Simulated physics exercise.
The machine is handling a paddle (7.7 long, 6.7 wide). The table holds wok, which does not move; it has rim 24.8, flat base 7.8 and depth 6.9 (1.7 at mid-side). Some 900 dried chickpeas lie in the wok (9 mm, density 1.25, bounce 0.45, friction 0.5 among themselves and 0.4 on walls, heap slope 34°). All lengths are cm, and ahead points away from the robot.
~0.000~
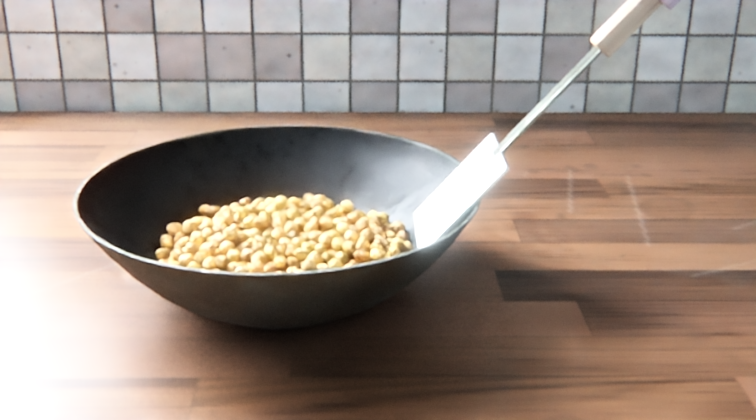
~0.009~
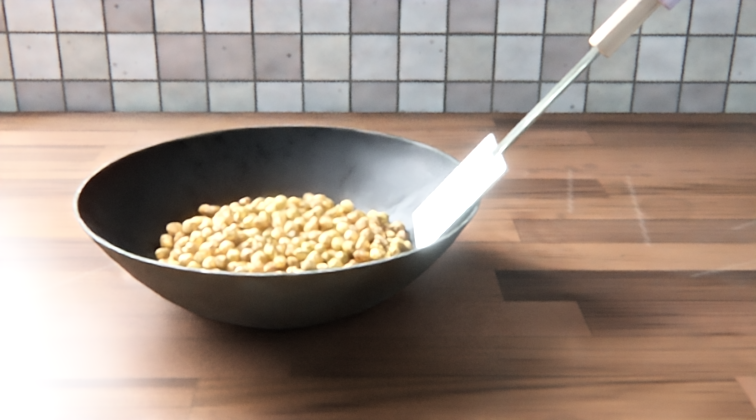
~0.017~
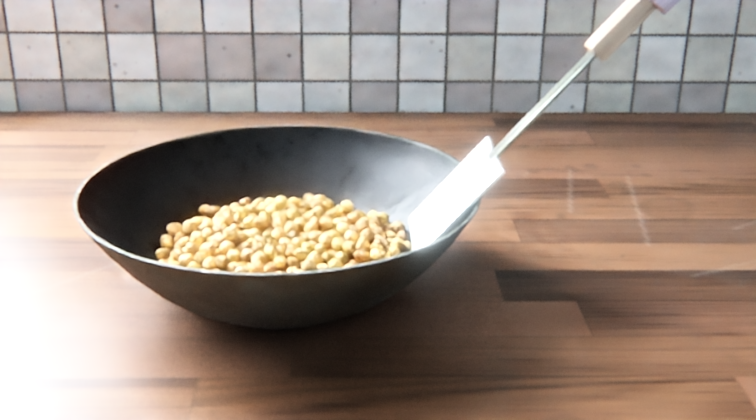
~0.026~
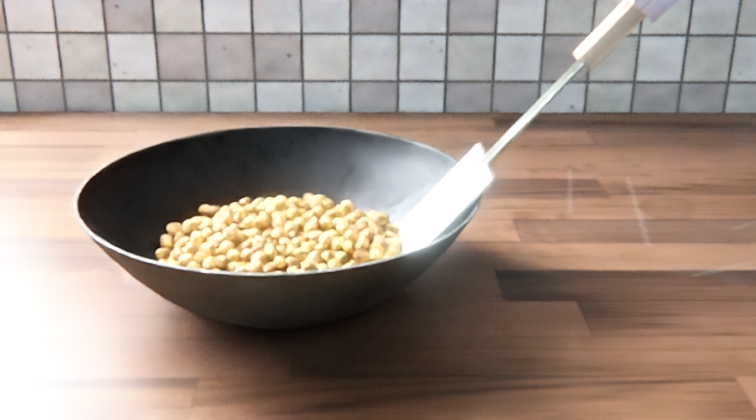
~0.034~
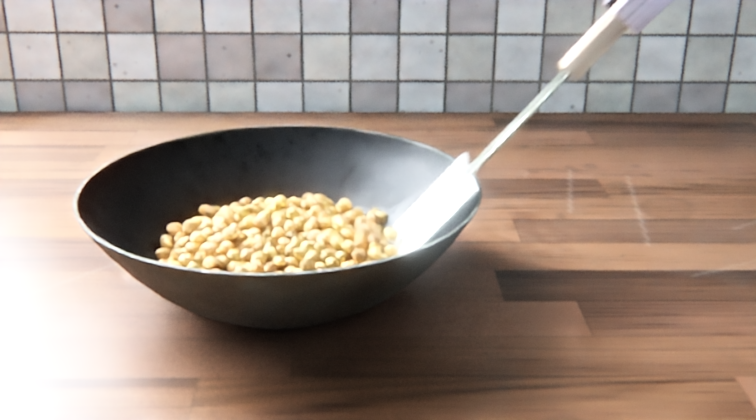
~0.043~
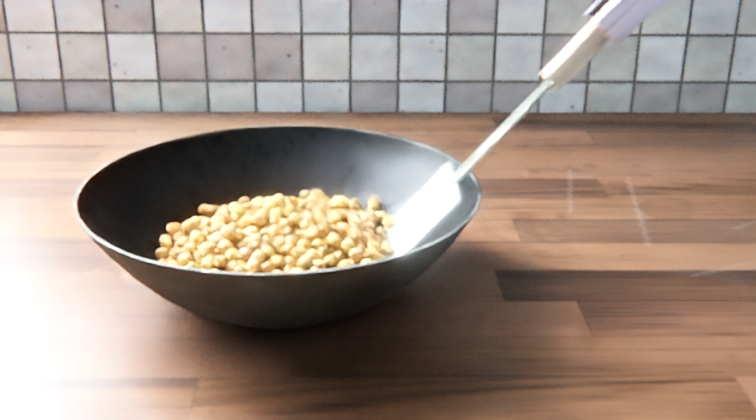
Robotic arm slowly sliding a pale paddle left and down into a dark wok of dried chickpeas, nudging the heap slightly.
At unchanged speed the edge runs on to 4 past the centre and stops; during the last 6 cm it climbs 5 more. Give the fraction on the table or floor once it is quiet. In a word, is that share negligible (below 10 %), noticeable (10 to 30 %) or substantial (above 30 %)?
In a word, noticeable.
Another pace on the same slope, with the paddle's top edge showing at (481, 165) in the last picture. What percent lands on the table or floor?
That share would be some 0 percent.
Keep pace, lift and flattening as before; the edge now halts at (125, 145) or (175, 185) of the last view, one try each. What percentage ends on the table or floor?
40 % and 30 %.
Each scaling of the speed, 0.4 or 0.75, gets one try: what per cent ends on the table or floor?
First try around 0 %, second try around 10 %.
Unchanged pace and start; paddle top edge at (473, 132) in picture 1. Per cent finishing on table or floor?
I'd estimate close to 15 per cent.
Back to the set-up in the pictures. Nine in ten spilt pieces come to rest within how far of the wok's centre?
I reckon it's some 80 centimetres.
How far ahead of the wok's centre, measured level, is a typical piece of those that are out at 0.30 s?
That distance is around 24 cm.
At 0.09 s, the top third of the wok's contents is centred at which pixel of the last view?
Centre: Roughly (263, 224) in the last picture.
After 0.07 s, sloping 49°, highest piece 8 above the table; 900 in the wok.
After 0.09 s, sloping 49°, highest piece 10 above the table; 900 in the wok.
After 0.30 s, sloping 49°, highest piece 14 above the table; 764 in the wok, 28 on the table or floor, 108 on the blade or in flight.
After 1.35 s, sloping 49°, highest piece 7 above the table; 764 in the wok, 136 on the table or floor.
In the end, 764 in the wok, 136 on the table or floor. That is 15 % on the table or floor.
